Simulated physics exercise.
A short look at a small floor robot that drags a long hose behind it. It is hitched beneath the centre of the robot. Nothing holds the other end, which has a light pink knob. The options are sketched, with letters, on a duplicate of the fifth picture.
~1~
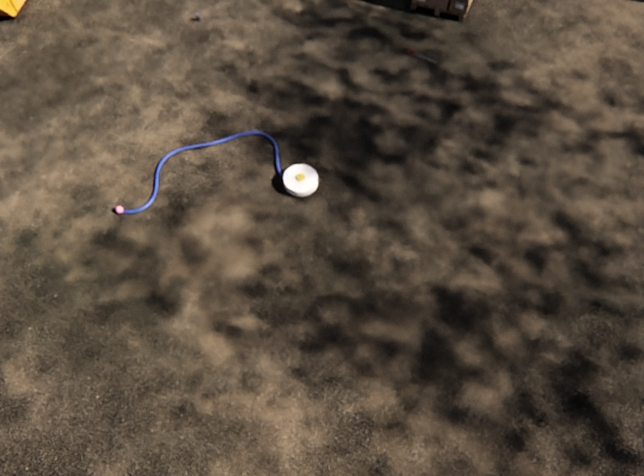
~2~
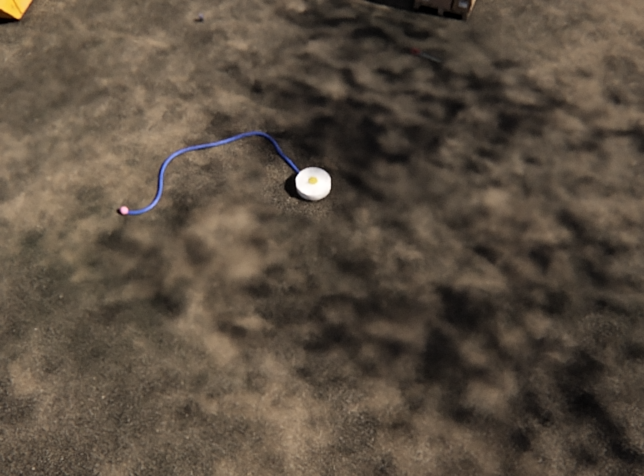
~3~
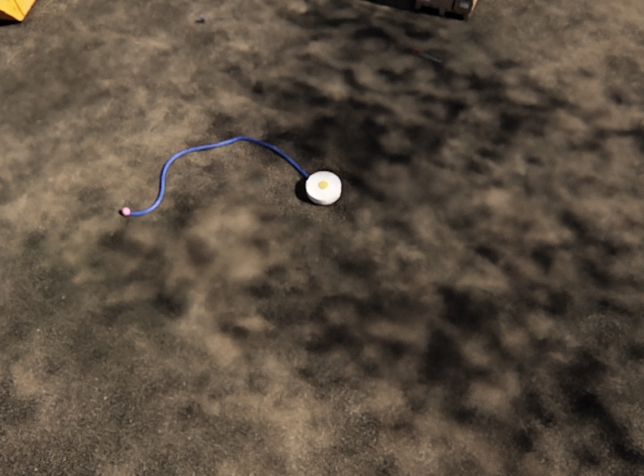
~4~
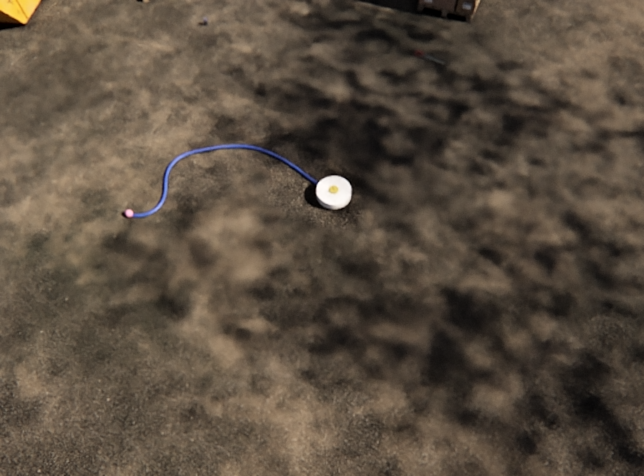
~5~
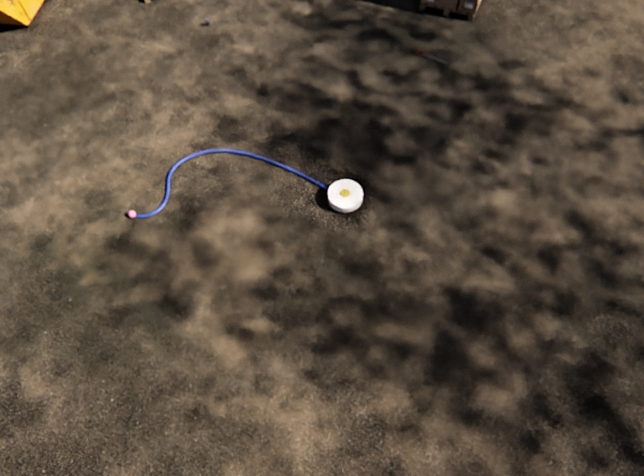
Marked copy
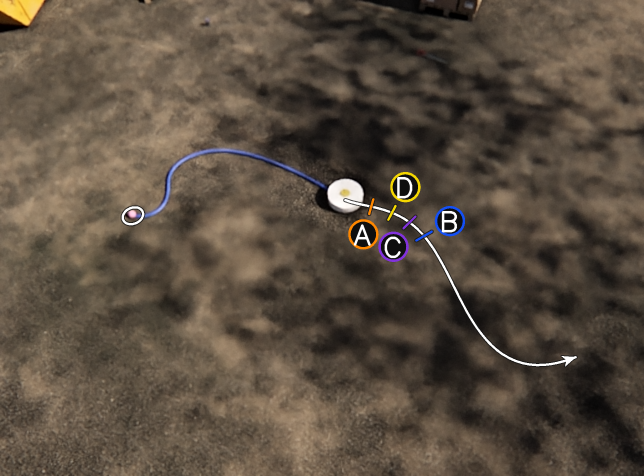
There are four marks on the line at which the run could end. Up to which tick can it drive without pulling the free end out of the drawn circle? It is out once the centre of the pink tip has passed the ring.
At C, and not beyond.
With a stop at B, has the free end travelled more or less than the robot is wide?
By then, less.
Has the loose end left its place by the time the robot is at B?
By then, yes.
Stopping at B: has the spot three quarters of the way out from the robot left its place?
Yes.
On the marked copy, A at (371, 207); B at (424, 236); C at (410, 222); D at (392, 213); the ring at (133, 216); the route from (345, 200) via (452, 284) to (576, 357).
Taking C. A third of the way, robot (369, 202), middle of the hose (239, 164), free end (132, 214).
Two thirds of the way, robot (393, 209), middle of the hose (256, 177), free end (132, 214).
When it is over, robot (410, 219), middle of the hose (271, 187), free end (136, 214); the free end is still in its ring.
As for the rest, A is safe but short; B drags the free end to (147, 210); D is safe but short.
